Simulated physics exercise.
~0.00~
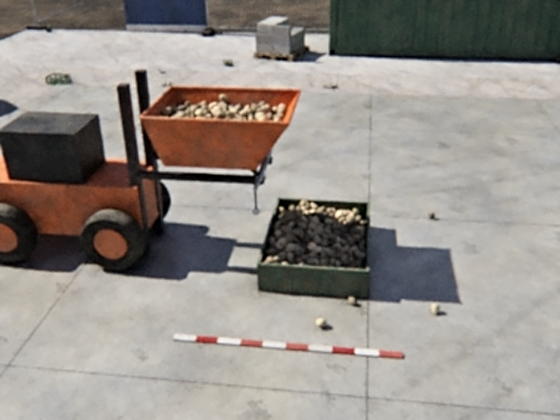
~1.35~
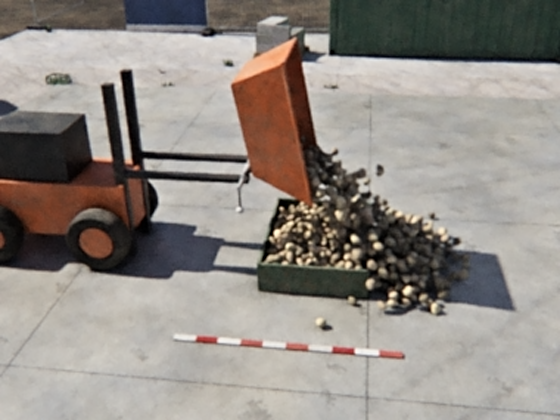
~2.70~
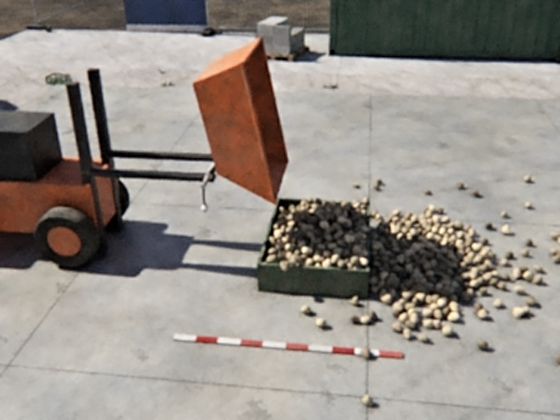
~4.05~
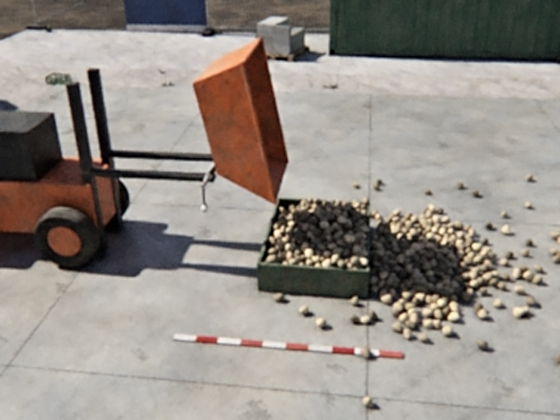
On a sunlit concrete yard, an orange forklift tipped its skip of pale and dark stones over a half-dark, already filled green bin, then backed left as they heaped up and spilled across the ground to the right, where everything lay still.
